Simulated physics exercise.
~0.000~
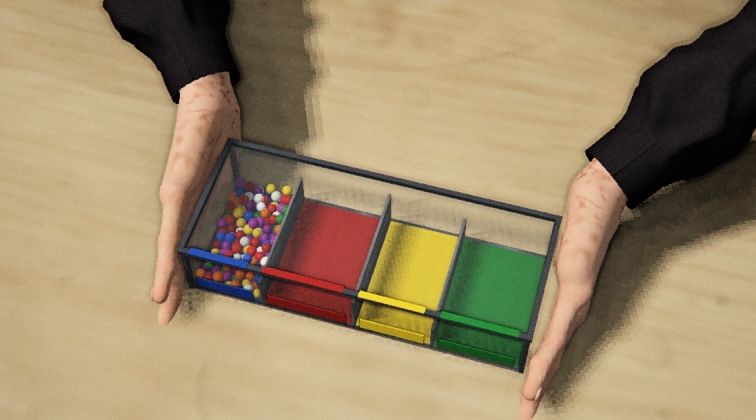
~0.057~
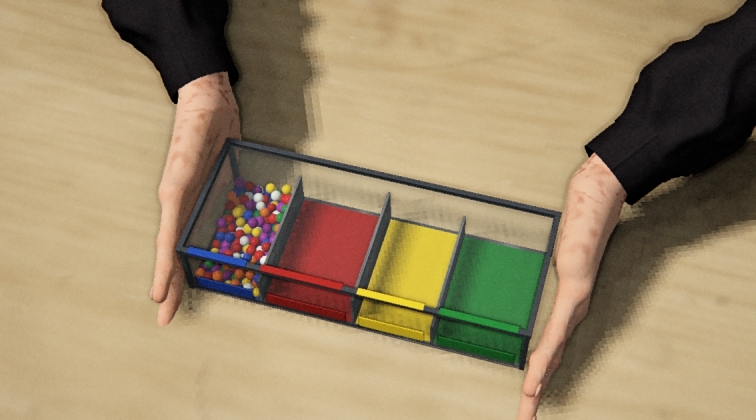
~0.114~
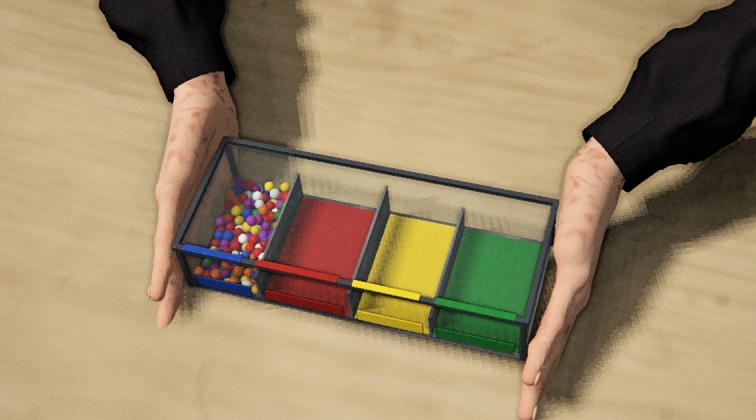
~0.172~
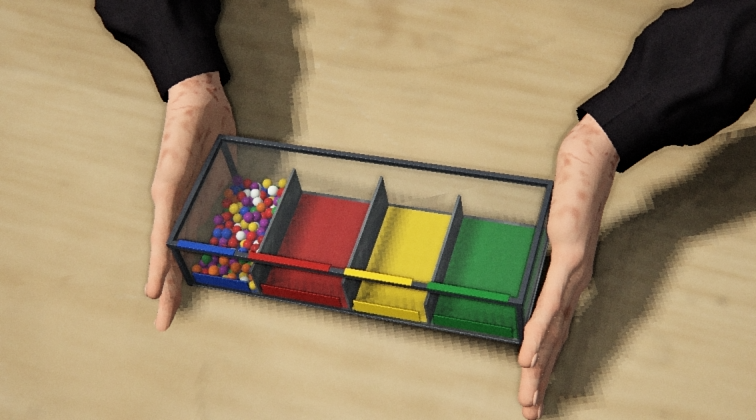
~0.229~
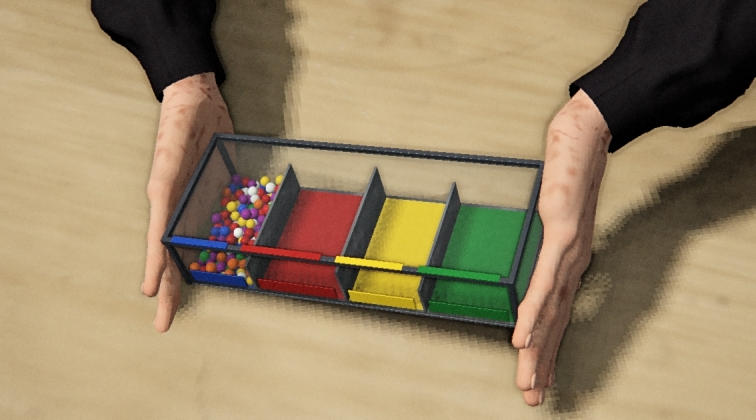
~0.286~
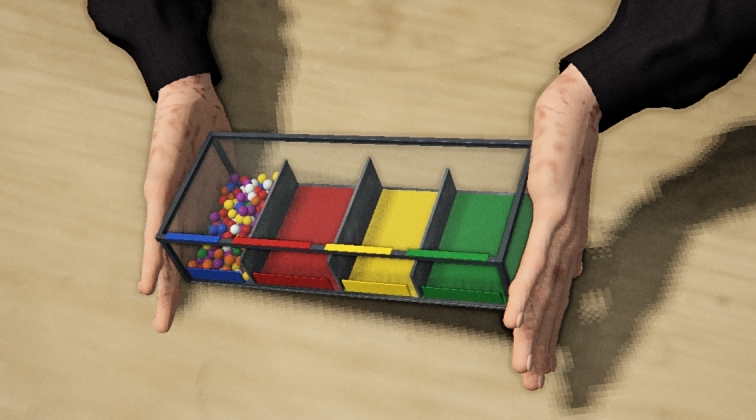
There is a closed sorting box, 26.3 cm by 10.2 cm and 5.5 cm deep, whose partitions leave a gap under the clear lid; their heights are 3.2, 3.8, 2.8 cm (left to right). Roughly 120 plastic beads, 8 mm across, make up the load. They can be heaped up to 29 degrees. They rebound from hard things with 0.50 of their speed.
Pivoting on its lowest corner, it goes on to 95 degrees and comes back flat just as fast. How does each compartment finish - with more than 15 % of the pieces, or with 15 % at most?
Red: At most 15 %, blue: More than 15 %, green: At most 15 %, yellow: At most 15 %.
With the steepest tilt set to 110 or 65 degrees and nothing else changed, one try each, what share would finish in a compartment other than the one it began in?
Roughly 0 percent, then roughly 0 percent.
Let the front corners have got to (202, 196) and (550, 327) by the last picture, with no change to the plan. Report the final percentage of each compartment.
Red = 25 %, blue = 35 %, green = 35 %, yellow = 5 %.
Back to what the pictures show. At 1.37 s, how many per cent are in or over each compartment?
Red 0, blue 100, green 0, yellow 0.
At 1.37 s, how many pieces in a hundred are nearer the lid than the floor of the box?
I'd say around 30 percent of the pieces.
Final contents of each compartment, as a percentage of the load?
Going by colour, red ends with 0, blue with 100, green with 0 and yellow with 0.
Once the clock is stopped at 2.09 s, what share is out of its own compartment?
Roughly 0 percent of it.
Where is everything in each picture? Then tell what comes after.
In the first frame, box tilt 0 degrees, front corners at (184, 249) and (528, 336); blue 100 %.
In the second frame, box tilt 1 degrees, front corners at (183, 248) and (527, 332).
In the third frame, box tilt 4 degrees, front corners at (179, 246) and (524, 319), lowest corner left back.
In the fourth frame, box tilt 9 degrees, front corners at (174, 242) and (518, 300), lowest corner left back.
In the fifth frame, box tilt 13 degrees, front corners at (168, 239) and (509, 280), lowest corner left back.
In the sixth frame, box tilt 18 degrees, front corners at (163, 236) and (498, 259), lowest corner left back; blue 100 %. Its pace works out near 80 degrees a second.
After 1.37 s, tilt 95 degrees; blue 100 %.
Then, at 2.09 s, tilt 42 degrees; blue 100 %.
Then, at 2.84 s, tilt 0 degrees; blue 100 %.
In the end, at 3.2 s, red 0 %, blue 100 %, green 0 %, yellow 0 %.
